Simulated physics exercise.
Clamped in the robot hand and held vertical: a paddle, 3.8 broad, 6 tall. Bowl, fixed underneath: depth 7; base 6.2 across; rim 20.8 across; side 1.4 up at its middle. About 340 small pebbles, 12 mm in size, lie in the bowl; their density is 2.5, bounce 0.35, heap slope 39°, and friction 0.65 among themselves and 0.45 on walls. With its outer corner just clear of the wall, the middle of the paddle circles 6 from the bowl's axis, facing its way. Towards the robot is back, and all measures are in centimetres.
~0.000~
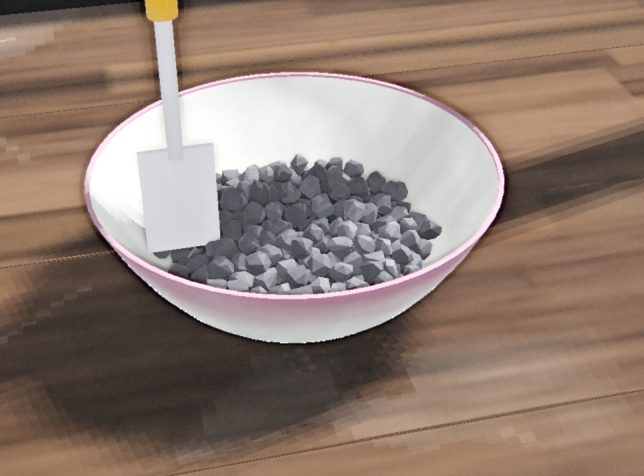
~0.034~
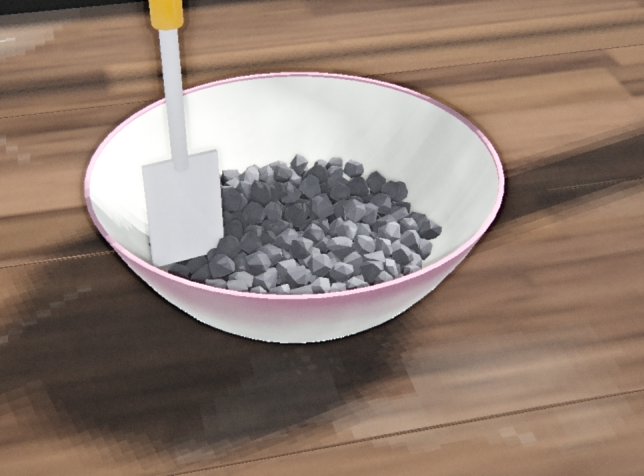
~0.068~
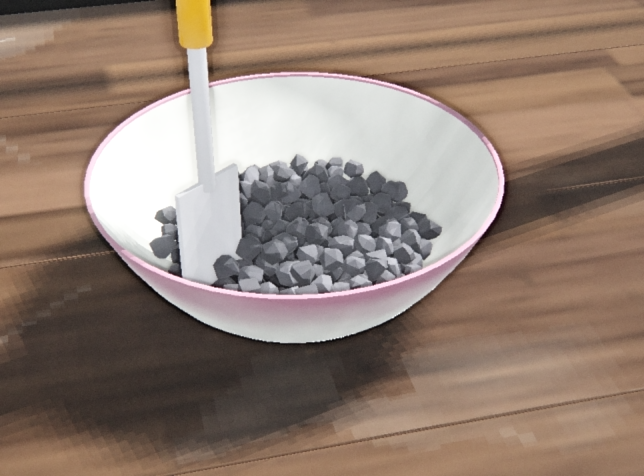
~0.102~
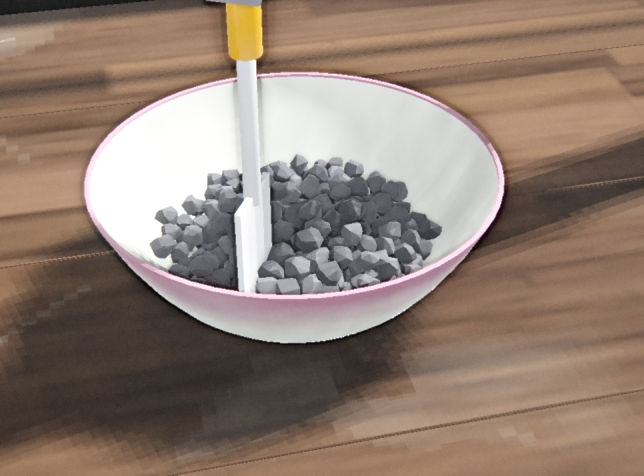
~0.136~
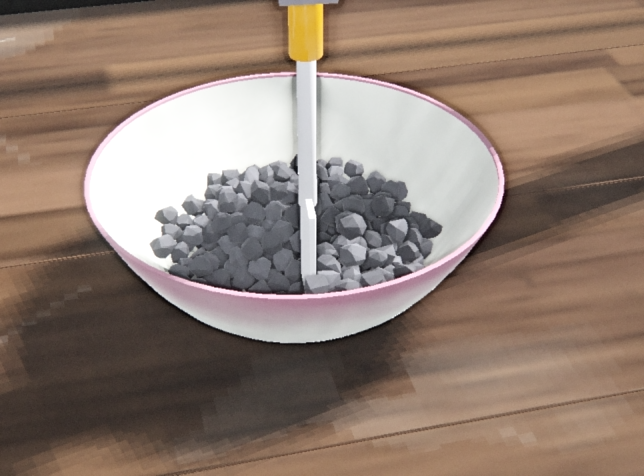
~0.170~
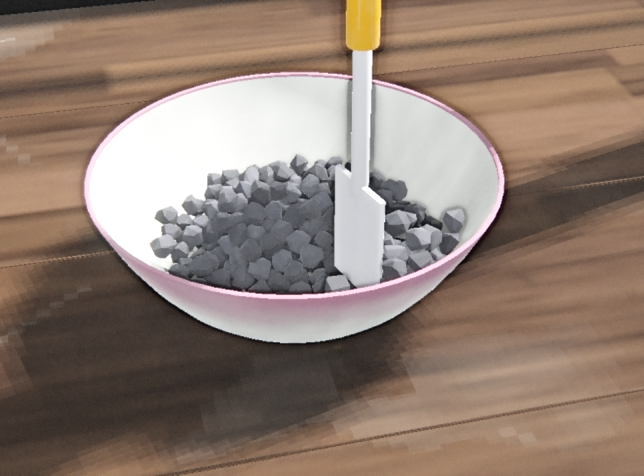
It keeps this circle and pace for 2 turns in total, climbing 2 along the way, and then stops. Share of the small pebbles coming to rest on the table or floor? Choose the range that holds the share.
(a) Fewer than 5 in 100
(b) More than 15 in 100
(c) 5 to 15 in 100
c, 5 to 15 in 100.
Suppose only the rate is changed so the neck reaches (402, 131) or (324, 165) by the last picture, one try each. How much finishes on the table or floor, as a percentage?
Some 10 and 0 per cent.
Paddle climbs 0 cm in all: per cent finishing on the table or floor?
30 %.
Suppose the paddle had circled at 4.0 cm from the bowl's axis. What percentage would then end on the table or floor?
That would make it around 0 percent.
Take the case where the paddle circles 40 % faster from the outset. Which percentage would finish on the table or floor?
It would come to around 15 percent.
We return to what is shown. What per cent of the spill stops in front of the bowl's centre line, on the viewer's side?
Around 50 %.
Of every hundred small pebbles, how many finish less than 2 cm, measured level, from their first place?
Some 60 per cent.
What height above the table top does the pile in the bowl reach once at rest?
The top sits some 5.5 cm up.
After 0.50 s, 347° round, highest piece 9 above the table; 320 in the bowl, 13 on the table or floor, 2 in flight or on the tool.
After 0.83 s, 226° round, highest piece 6 above the table; 311 in the bowl, 24 on the table or floor.
After 1.20 s, 0° round, highest piece 5 above the table; 311 in the bowl, 24 on the table or floor.
After 1.90 s, 0° round, highest piece 5 above the table; 311 in the bowl, 24 on the table or floor.
At rest, 311 in the bowl, 24 on the table or floor. That is 7 % on the table or floor.
